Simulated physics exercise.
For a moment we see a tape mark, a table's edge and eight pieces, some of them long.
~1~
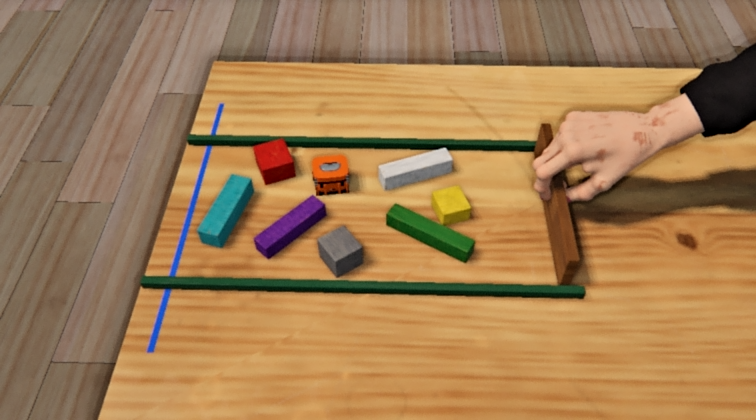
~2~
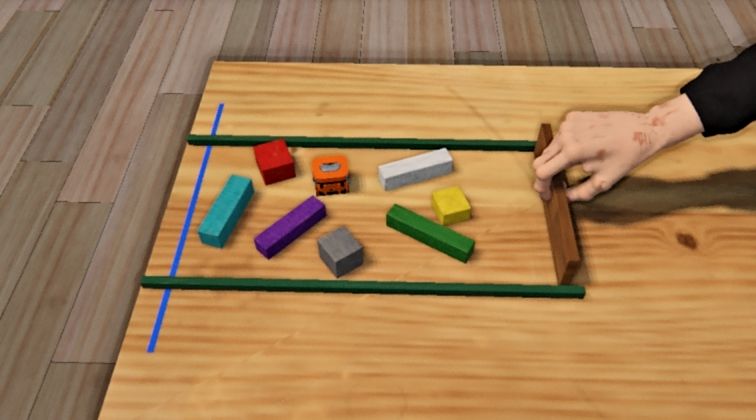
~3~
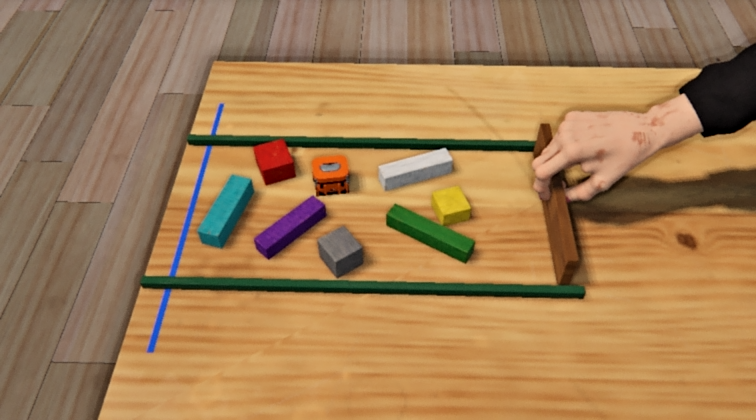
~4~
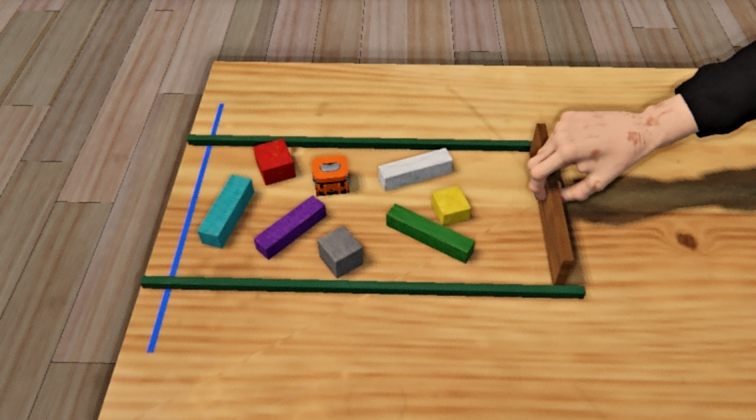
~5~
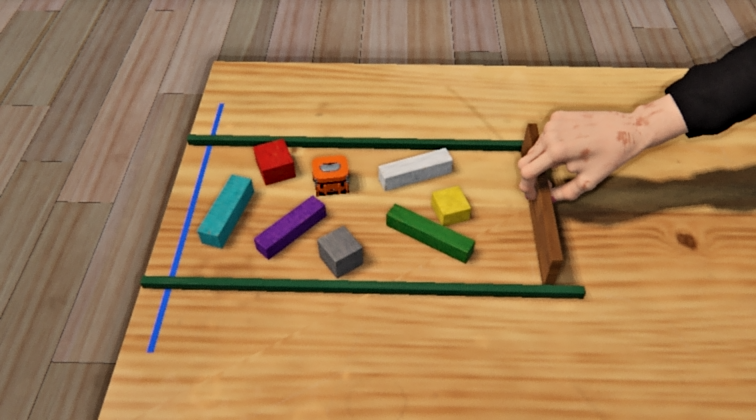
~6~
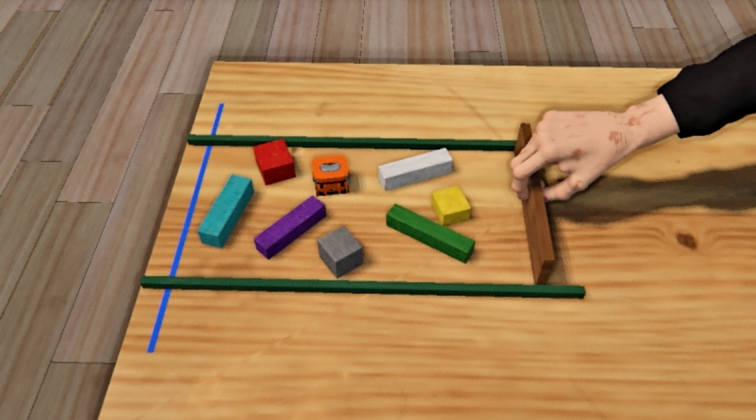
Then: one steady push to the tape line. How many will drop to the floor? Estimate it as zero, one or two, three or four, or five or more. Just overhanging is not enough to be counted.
Watch it: Lots of them - five or more - go plunging down.
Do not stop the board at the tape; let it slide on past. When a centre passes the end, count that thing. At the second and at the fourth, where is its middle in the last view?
The middle sits near (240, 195) at the first moment and near (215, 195) at the second.
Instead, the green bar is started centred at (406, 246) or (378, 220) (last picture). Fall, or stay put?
Stays put; goes off the edge.
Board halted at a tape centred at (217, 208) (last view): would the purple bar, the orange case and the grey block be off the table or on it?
The purple bar: It is gone. The orange case: It is gone. The grey block: It is still there.
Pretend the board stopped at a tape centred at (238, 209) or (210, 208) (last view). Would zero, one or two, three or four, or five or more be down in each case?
The falls would be 1 or 2; either three or four.
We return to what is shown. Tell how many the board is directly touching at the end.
The number is 1.
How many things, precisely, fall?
The number that fall is 7.
Early on, none off yet; turquoise bar at rest near (227, 210); red block at rest near (275, 162); purple bar at rest near (291, 227).
Finally, the number that fall off is five or more; lost, green bar, white bar, grey block, orange case, purple bar, red block and turquoise bar.
